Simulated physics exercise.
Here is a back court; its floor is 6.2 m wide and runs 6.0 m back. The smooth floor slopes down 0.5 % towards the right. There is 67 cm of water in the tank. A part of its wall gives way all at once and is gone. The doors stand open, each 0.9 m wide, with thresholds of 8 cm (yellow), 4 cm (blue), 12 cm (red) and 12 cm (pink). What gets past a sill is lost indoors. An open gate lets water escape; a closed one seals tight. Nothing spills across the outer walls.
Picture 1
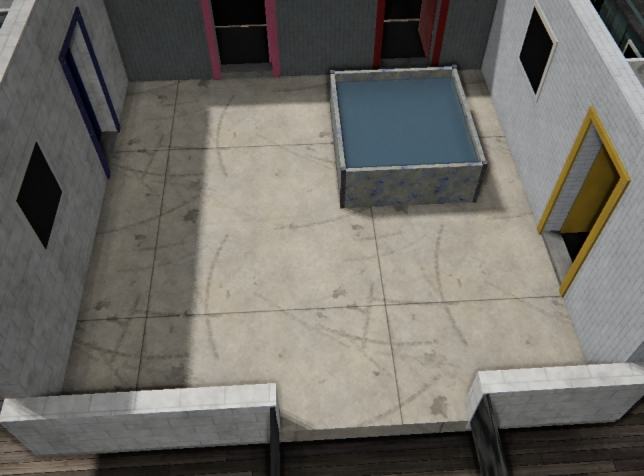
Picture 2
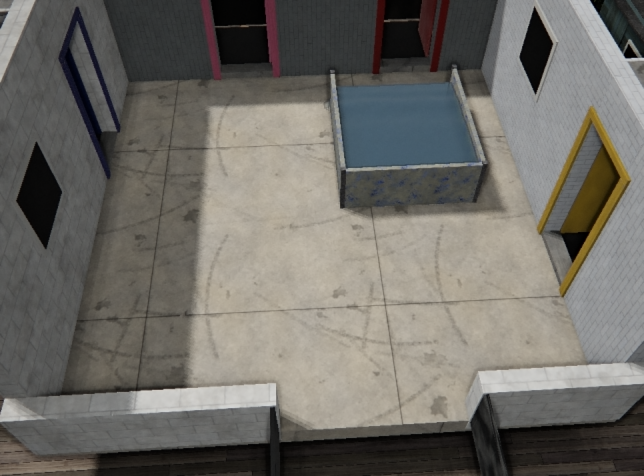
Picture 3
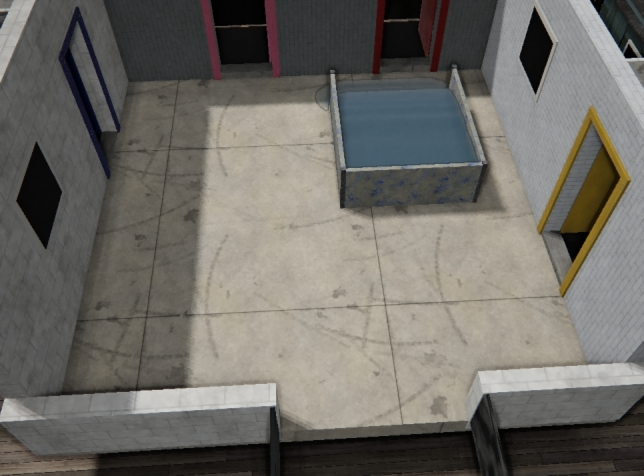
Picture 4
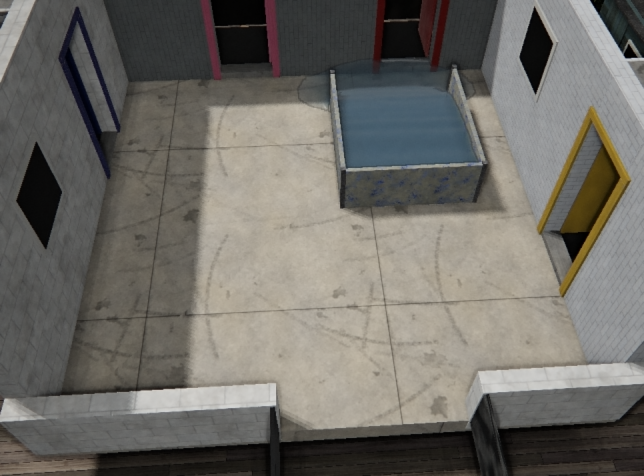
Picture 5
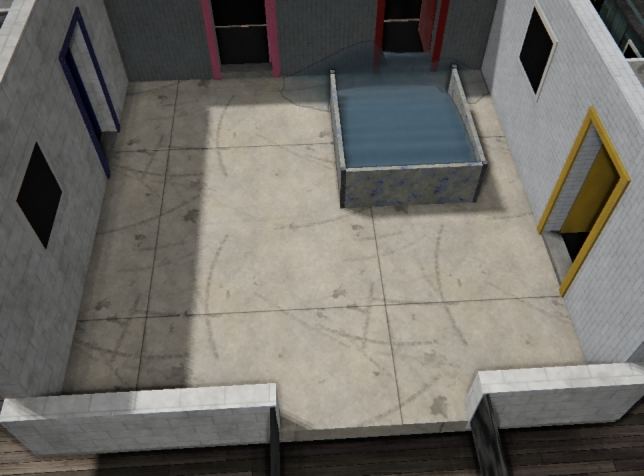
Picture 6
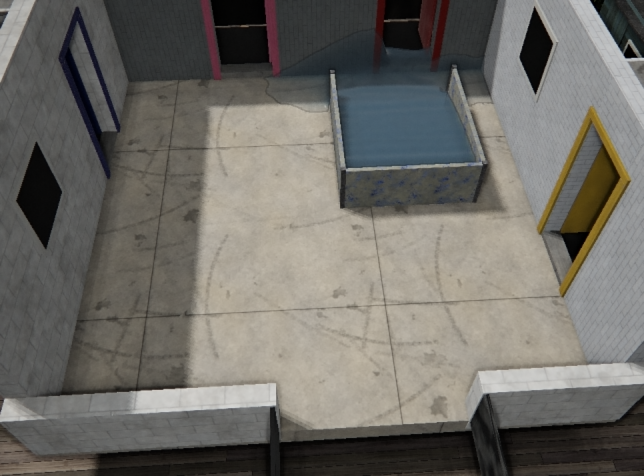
In a walled back court with a pale, scuffed floor and open doors framed in blue, pink, red and yellow, a raised tank of water stands still near the far wall. The tank's far side vanishes, and water pours out behind it, spreading left along the wall and around the red doorway.
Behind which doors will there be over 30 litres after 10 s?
Door by door: At the yellow door it keeps below the limit; at the blue door it passes the limit; at the red door it exceeds the limit; at the pink door it stays under the limit.
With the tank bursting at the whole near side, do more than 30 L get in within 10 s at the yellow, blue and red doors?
Against that limit: Yellow past it, blue not over, red under.
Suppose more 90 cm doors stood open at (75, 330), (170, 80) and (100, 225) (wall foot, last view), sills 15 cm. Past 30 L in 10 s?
In turn: Not over, below, below.
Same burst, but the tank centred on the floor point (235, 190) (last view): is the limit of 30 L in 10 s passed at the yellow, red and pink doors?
Against that limit: Yellow below, red under, pink above.
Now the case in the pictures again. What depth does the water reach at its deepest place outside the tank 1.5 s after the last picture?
Roughly 43 cm.
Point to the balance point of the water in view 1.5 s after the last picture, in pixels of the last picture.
Around (374, 118).
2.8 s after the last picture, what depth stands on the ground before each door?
In cm: Yellow 10, blue 13, red 21, pink 8.
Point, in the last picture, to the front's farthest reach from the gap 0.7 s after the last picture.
At about (171, 84).
Then, 0.7 s after the last picture water covers 15 % of the floor and is deepest (47 cm) near (369, 77); yellow door not reached, blue door not reached, red door 45 cm at the sill, 231 L in, pink door 11 cm at the sill, 0 L in.
Then, 1.5 s after the last picture water covers 30 % of the floor and is deepest (43 cm) near (471, 73); yellow door not reached, blue door 7 cm at the sill, 0 L in, red door 34 cm at the sill, 412 L in, pink door 11 cm at the sill, 0 L in.
Then, 2.8 s after the last picture water covers 50 % of the floor and is deepest (22 cm) near (474, 79); yellow door 10 cm at the sill, 0 L in, blue door 13 cm at the sill, 46 L in, red door 21 cm at the sill, 511 L in, pink door 8 cm at the sill, 0 L in.
Then, 5.3 s after the last picture water covers 80 % of the floor and is deepest (14 cm) near (592, 377); yellow door 6 cm at the sill, 3 L in, blue door 7 cm at the sill, 87 L in, red door 10 cm at the sill, 536 L in, pink door 4 cm at the sill, 0 L in.
Then, 9.3 s after the last picture water covers 95 % of the floor and is deepest (9 cm) near (478, 92); yellow door 3 cm at the sill, 3 L in, blue door 5 cm at the sill, 94 L in, red door 8 cm at the sill, 536 L in, pink door 3 cm at the sill, 0 L in.
